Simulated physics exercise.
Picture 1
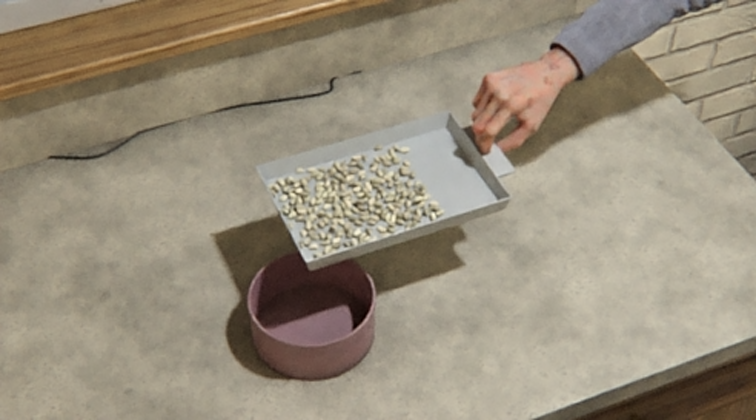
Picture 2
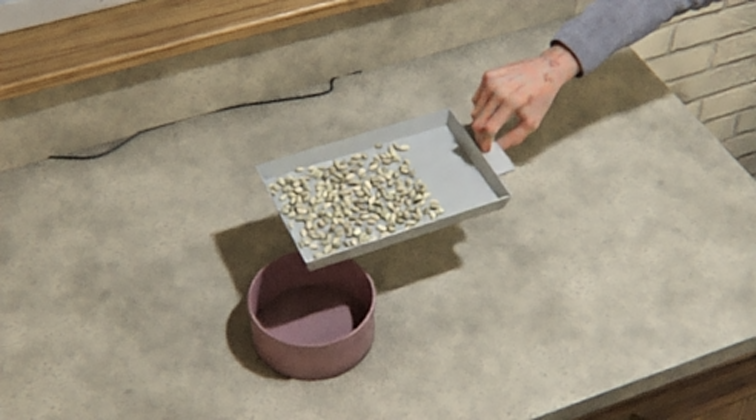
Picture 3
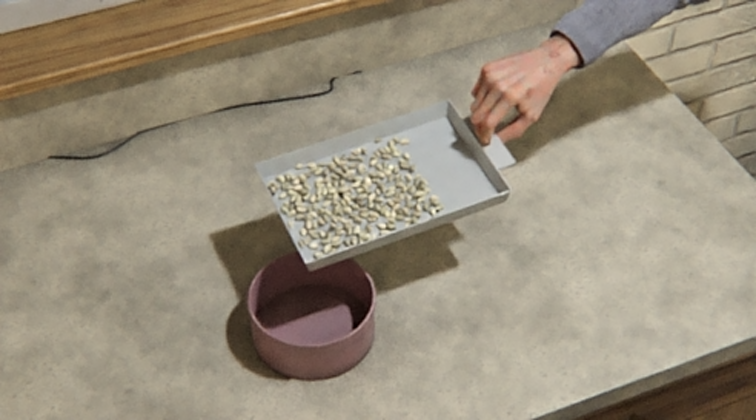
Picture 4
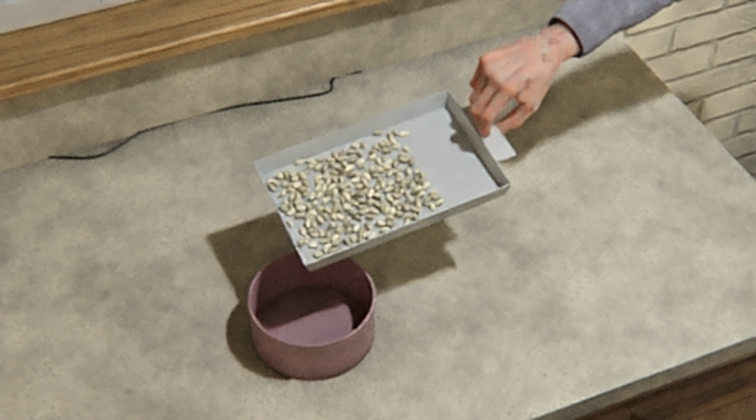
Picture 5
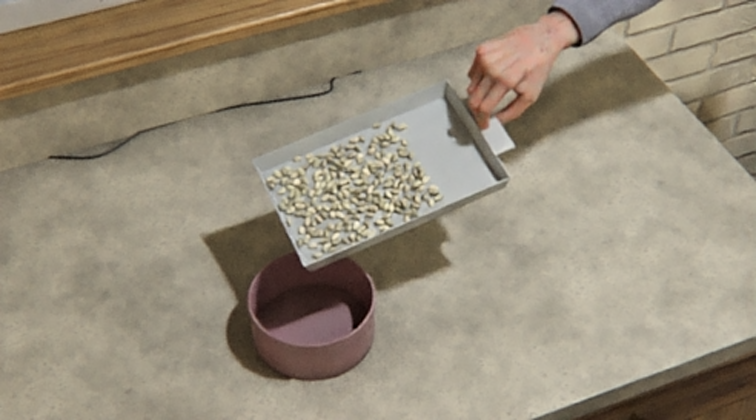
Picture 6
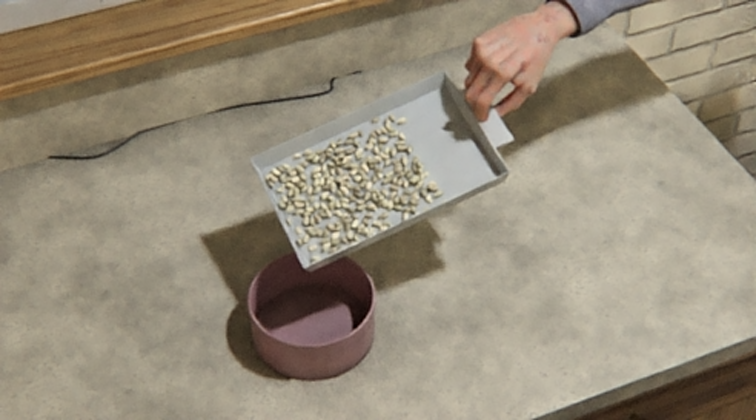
A hand in a grey sleeve reaches in from the upper right over a mottled grey-beige countertop, seen from above at an angle, with pale bricks at the right. It grips a light grey tray of whitish beans above a dusky pink round pot, while a dark cord lies behind. The hand slowly raises the tray's right end, tilting it slightly toward the pot, as the camera stays still.
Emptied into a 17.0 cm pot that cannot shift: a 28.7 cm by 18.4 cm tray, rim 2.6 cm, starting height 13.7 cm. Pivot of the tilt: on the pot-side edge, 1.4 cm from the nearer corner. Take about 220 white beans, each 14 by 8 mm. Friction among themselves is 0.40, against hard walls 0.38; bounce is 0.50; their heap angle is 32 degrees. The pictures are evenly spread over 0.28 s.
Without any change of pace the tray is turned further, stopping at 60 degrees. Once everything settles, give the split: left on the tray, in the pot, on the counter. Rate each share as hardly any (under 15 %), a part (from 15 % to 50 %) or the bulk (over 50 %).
Left on the tray: The bulk; pot: A part; counter: Hardly any.
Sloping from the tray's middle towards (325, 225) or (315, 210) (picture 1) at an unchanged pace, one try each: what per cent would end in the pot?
Roughly 10 % for the first direction, roughly 5 % for the second.
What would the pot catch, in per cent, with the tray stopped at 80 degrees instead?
Then about 85 per cent.
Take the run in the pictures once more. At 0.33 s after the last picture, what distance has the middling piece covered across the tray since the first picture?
Displacement on the tray: About 3 cm.
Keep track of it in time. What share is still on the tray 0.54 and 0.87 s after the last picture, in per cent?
Sequence: 100; 95.
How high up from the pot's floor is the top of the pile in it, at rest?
It reaches roughly 1.0 cm.
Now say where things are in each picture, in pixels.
The first picture shows tray tilt 0 degrees, front corners at (309, 257) and (506, 195); middle of the pieces at (352, 202); pot at (312, 296).
The second picture shows tray tilt 1 degrees, front corners at (309, 257) and (506, 194); middle of the pieces at (352, 201).
The third picture shows tray tilt 4 degrees, front corners at (309, 258) and (506, 189), lowest corner left front; middle of the pieces at (352, 198).
The fourth picture shows tray tilt 8 degrees, front corners at (308, 259) and (505, 182), lowest corner left front; middle of the pieces at (352, 194).
The fifth picture shows tray tilt 11 degrees, front corners at (307, 261) and (505, 176), lowest corner left front; middle of the pieces at (351, 190).
The sixth picture shows tray tilt 15 degrees, front corners at (306, 262) and (504, 170), lowest corner left front; middle of the pieces at (350, 187); pot at (312, 296).
Then, 0.33 s after the last picture, tilt 37 degrees; the tray holds 100 %, the pot 0 %.
Then, 0.54 s after the last picture, tilt 52 degrees; the tray holds 100 %, the pot 0 %.
Then, 0.87 s after the last picture, tilt 60 degrees; the tray holds 95 %, the pot 0 %.
In the end, tray 75 %, pot 20 %, counter 0 %.
